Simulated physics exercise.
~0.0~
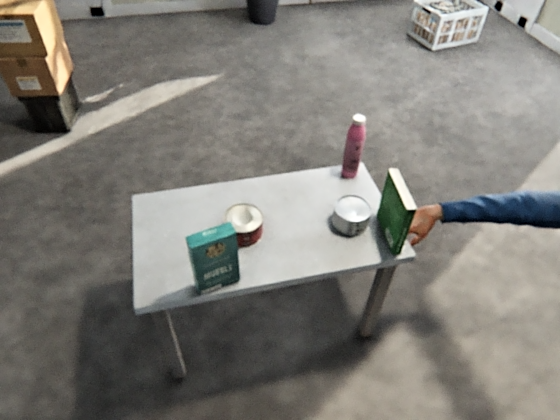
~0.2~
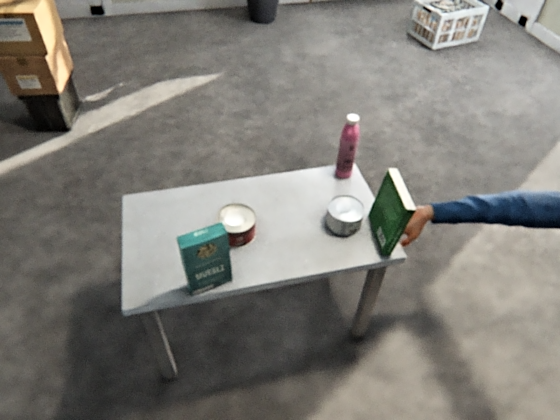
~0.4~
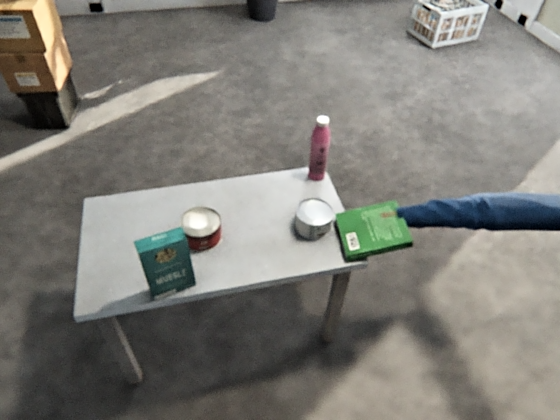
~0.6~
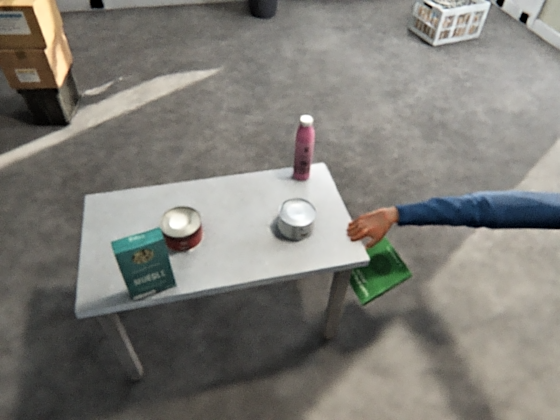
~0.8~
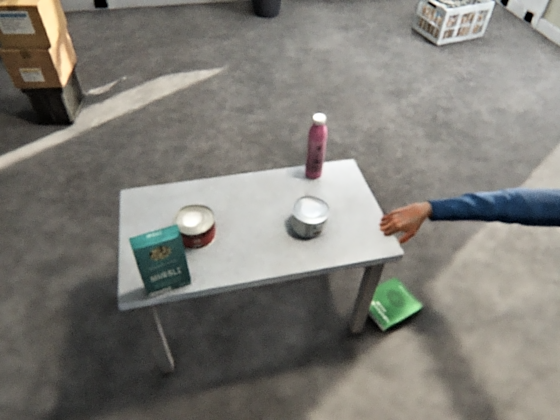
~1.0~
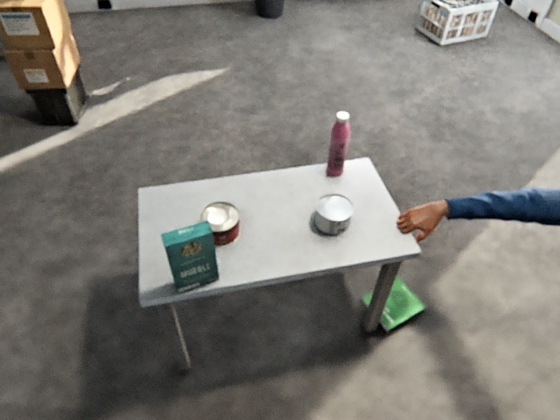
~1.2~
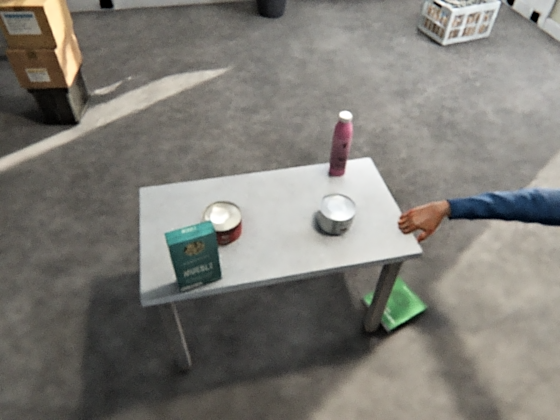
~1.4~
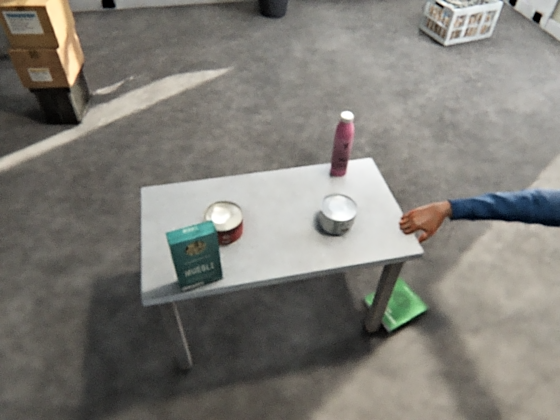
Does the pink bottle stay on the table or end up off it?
The pink bottle stays on the table, still standing upright after the table has moved left and back to the right.
